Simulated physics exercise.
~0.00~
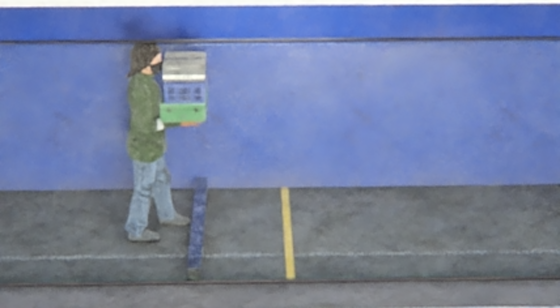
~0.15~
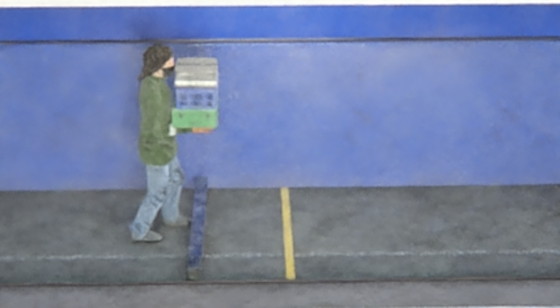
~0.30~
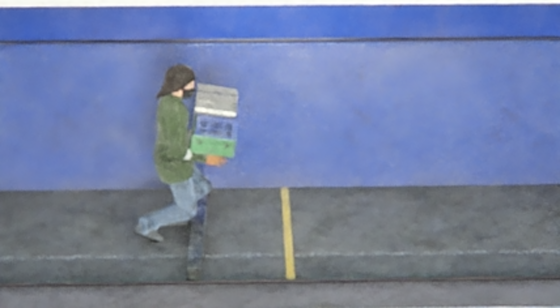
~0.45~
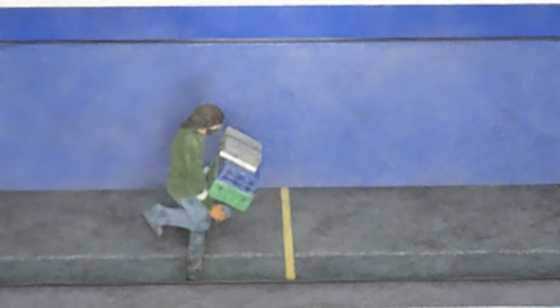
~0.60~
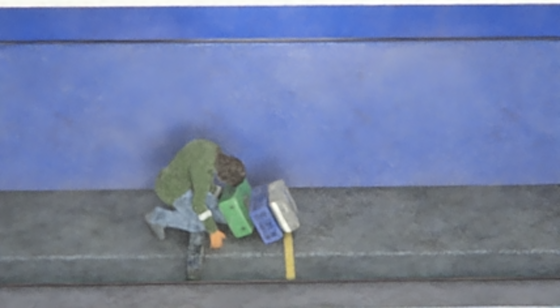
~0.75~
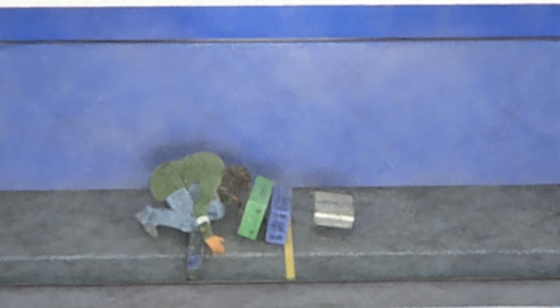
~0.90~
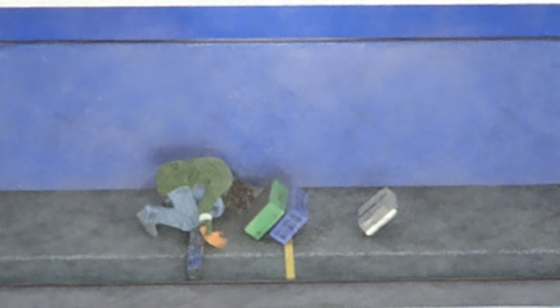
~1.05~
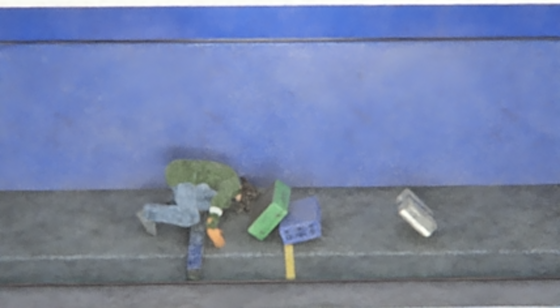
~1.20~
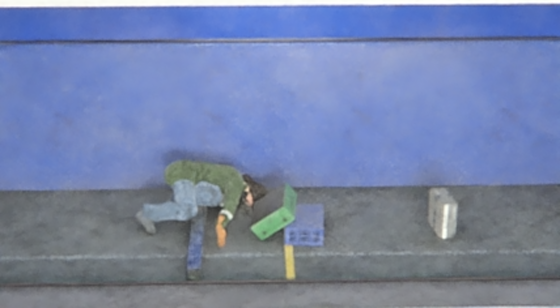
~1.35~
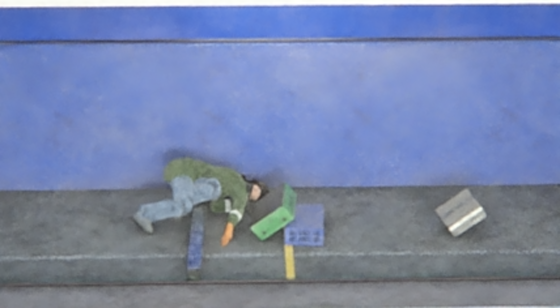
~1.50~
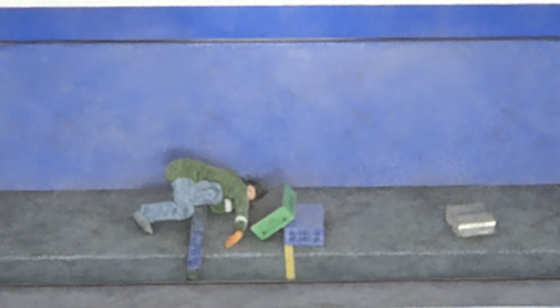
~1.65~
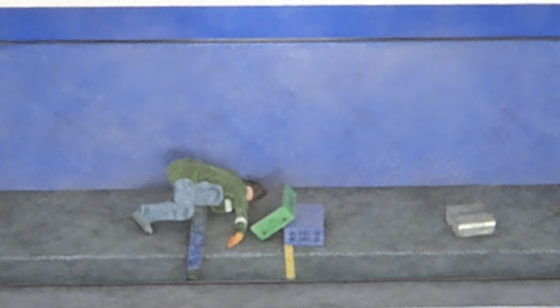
On a grey floor beside a blue wall, a person carrying three stacked boxes tripped over a low rail and crumpled forward, spilling them; the green one stopped before the yellow line with the person's head, while the blue and grey ones ended beyond it.
